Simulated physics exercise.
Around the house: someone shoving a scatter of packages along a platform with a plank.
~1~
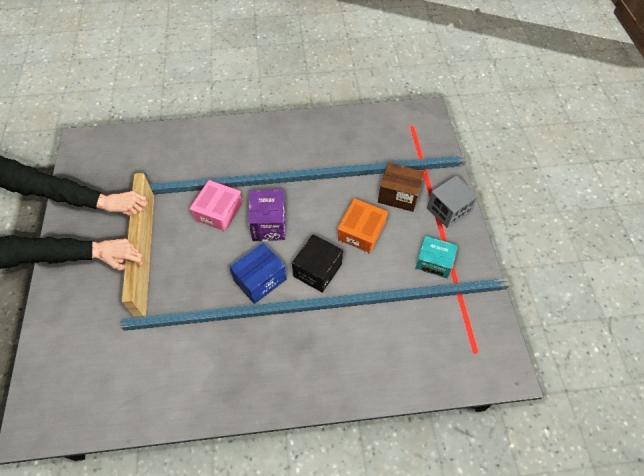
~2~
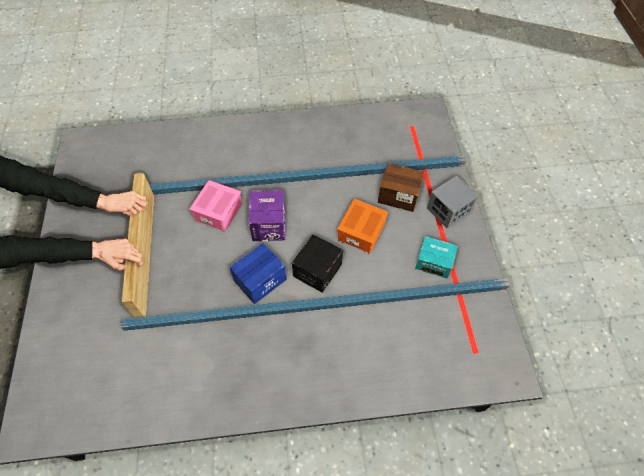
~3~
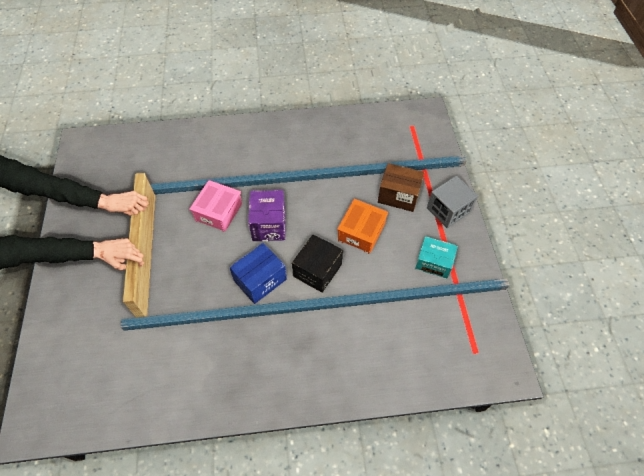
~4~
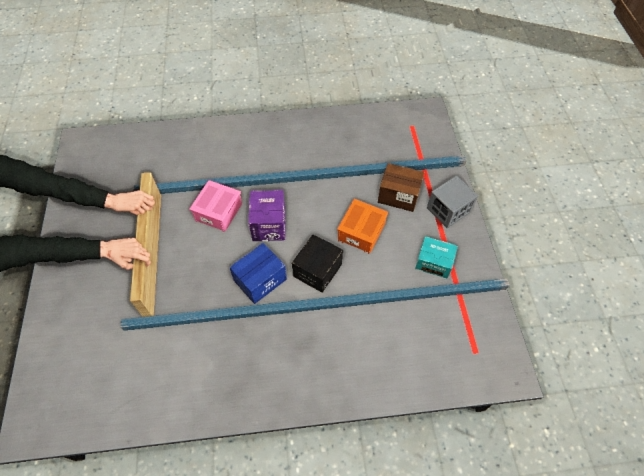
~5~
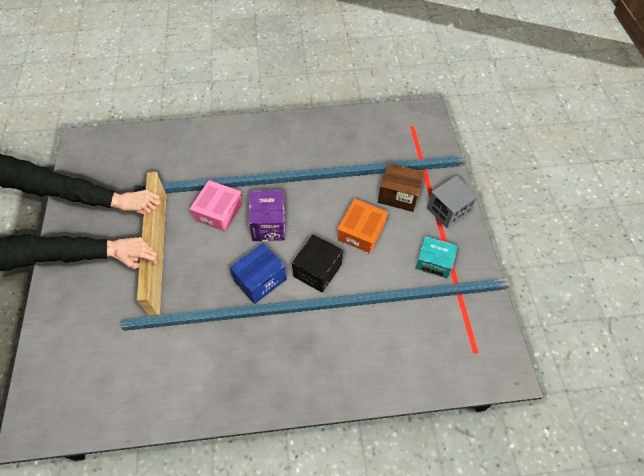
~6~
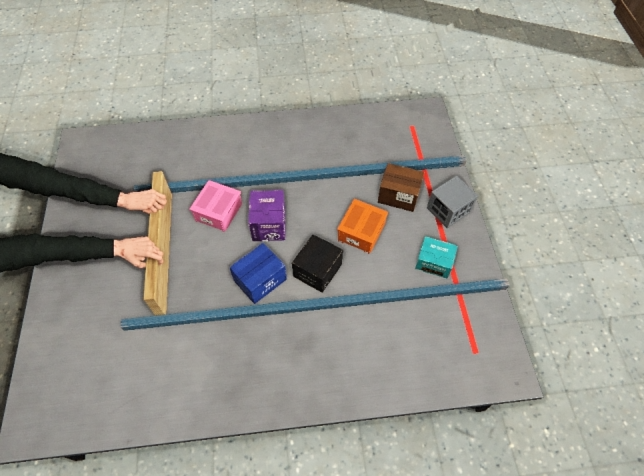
Two hands slide a wooden plank slightly right toward scattered colourful boxes, which stay still.
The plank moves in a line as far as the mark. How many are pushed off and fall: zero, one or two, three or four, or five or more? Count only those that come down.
Here the number that fall off is five or more.
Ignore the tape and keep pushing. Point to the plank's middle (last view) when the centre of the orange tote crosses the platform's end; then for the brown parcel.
For the orange tote at (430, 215), for the brown parcel at (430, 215).
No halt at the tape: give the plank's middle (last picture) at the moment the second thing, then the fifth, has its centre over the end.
Its middle is around (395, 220) and later (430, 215).
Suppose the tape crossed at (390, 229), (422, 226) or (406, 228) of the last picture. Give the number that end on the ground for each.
In that order 0, 2 and 2.
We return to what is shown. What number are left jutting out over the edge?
The number is 0.
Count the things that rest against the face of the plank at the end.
The number is 3.
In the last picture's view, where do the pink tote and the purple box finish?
Near (447, 177) and (460, 210).
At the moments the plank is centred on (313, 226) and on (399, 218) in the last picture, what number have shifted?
First 5, then 8.
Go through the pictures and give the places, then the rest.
Grey crate (452, 202); turquoise box (436, 258); brown parcel (401, 187); plank (140, 243); tape (440, 224), in the first picture.
Turquoise box (436, 258); pink tote (217, 206), in the second picture.
Brown parcel (401, 188); orange tote (362, 226), in the third picture.
Grey crate (452, 202); blue box (259, 273), in the fourth picture.
Turquoise box (436, 258); plank (153, 242), in the fifth picture.
Grey crate (452, 202); turquoise box (436, 258); brown parcel (401, 188); plank (159, 241); tape (440, 224), in the sixth picture.
Soon after, none off yet; grey crate at rest near (452, 202); turquoise box at rest near (436, 258); brown parcel at rest near (401, 188).
By the end, the number that fall off is five or more; fallen, black box, orange tote, brown parcel, turquoise box and grey crate.
